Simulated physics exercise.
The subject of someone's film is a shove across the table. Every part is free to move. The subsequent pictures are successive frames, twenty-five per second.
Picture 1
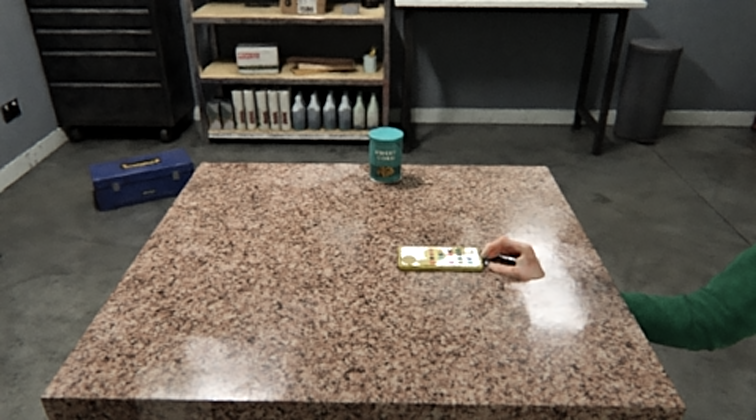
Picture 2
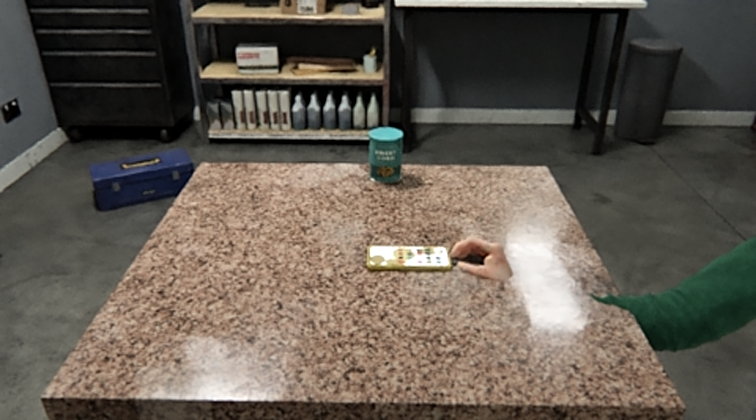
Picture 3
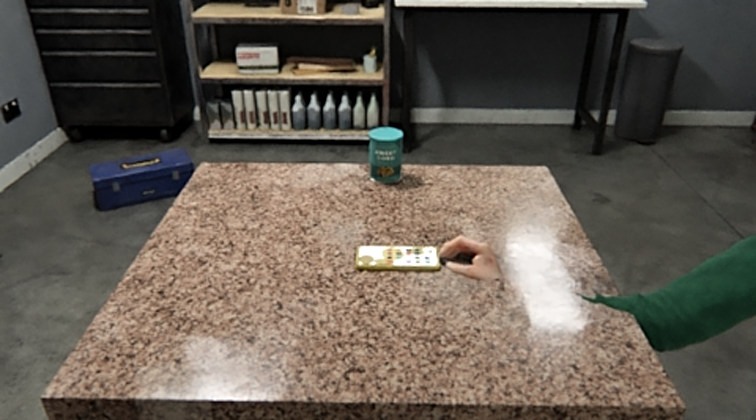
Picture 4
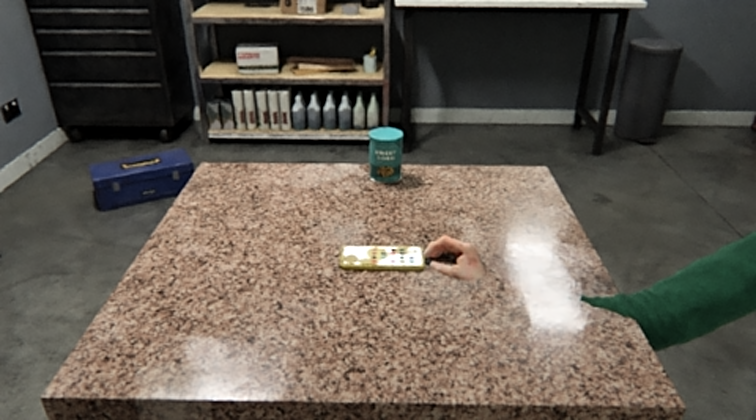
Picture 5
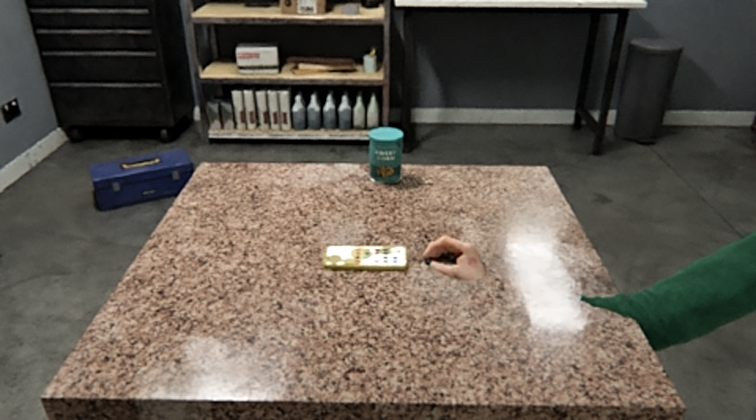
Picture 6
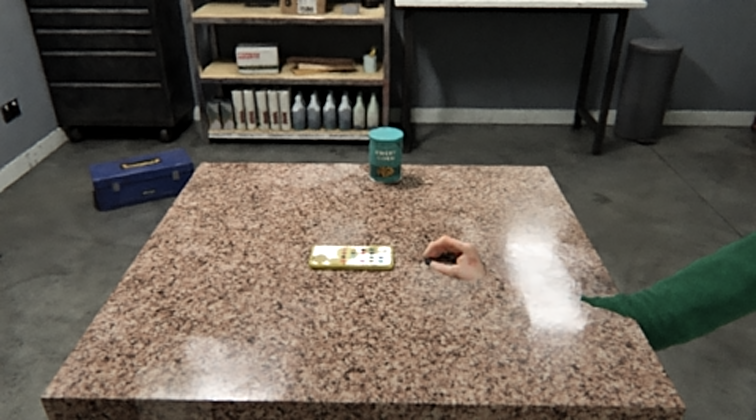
On a speckled stone tabletop in a workshop, a hand from a green sleeve pushed a yellow phone leftward, then stayed still while the phone slid a little farther left, away from the fingers.
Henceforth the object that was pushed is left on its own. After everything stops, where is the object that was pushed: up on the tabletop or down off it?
It is up on the tabletop.
Then, 0.10 s past the last view, yellow phone displaced about its own width near (327, 257).
Then, 0.20 s past the last view, yellow phone displaced about its own width near (316, 257).
Finally, moved from the start, yellow phone. Final places as the last picture's camera would see them, yellow phone near (315, 257).
